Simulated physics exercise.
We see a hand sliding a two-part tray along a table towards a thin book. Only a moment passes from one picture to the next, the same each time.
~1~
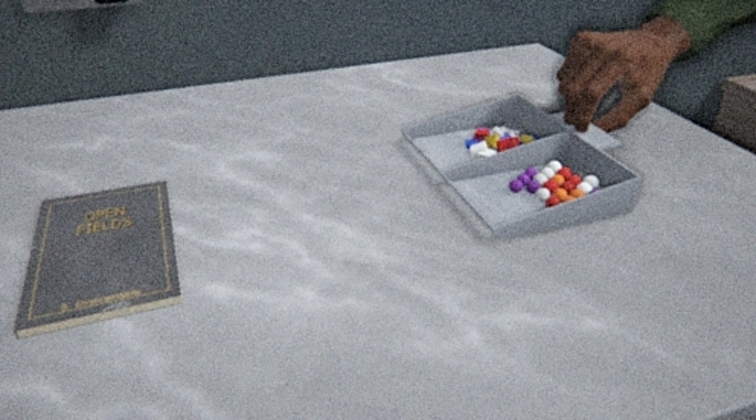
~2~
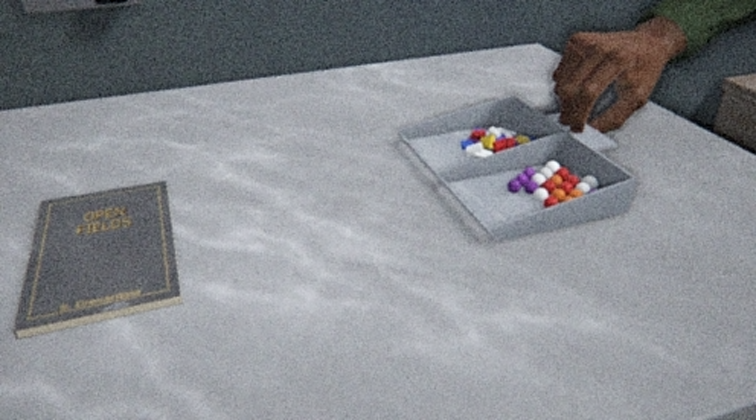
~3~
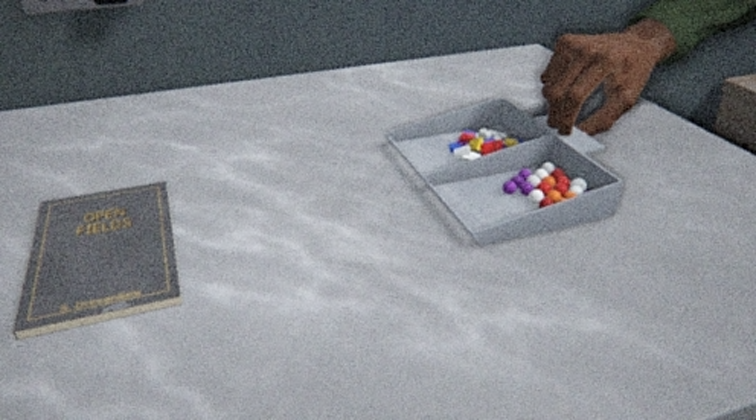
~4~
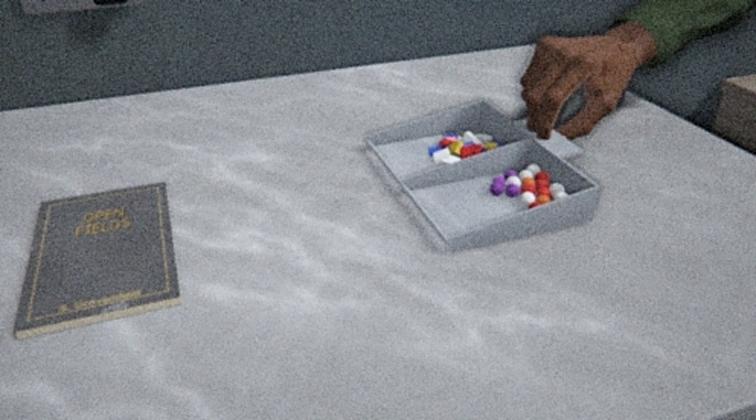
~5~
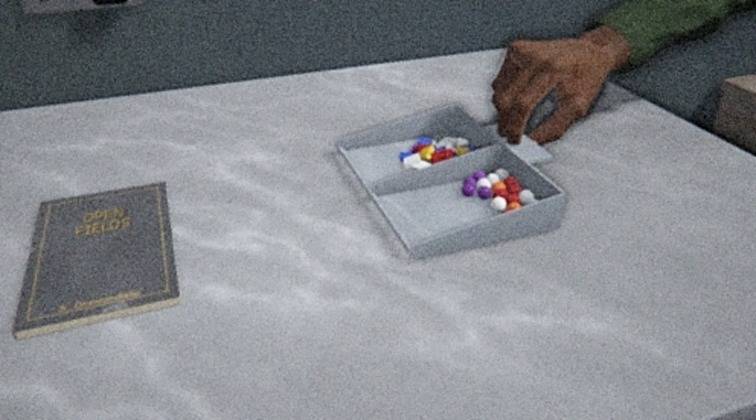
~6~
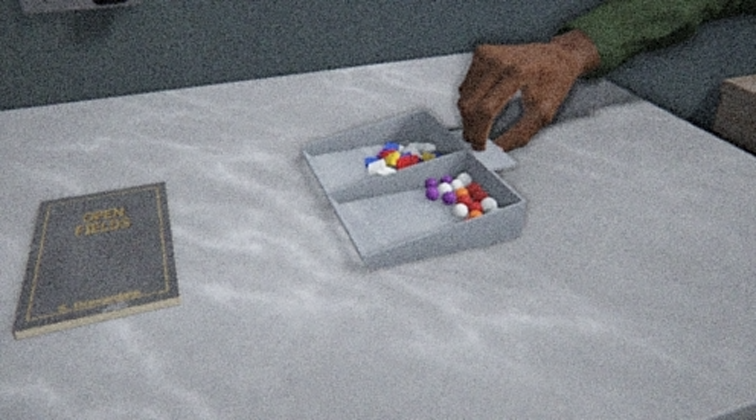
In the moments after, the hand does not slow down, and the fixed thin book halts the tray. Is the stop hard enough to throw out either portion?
In the end the front portion sends some over the front rim, and the back portion stays in the tray.
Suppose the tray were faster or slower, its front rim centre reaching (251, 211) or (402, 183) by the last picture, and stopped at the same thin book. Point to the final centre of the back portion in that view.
At about (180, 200), and at (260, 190).
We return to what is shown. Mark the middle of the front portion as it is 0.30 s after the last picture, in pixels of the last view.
At about (238, 246).
Then, 0.10 s after the last picture, tray still sliding, front rim near (256, 210); front portion all inside; back portion all inside.
Then, 0.30 s after the last picture, tray stopped at the thin book; front portion all inside, moved towards the front rim; back portion all inside, moved towards the front rim.
Then, 0.51 s after the last picture, tray stopped at the thin book; front portion about a third out of the tray; back portion all inside, moved towards the front rim.
By the end, tray stopped at the thin book; front portion about a third out of the tray; back portion all inside, moved towards the front rim.
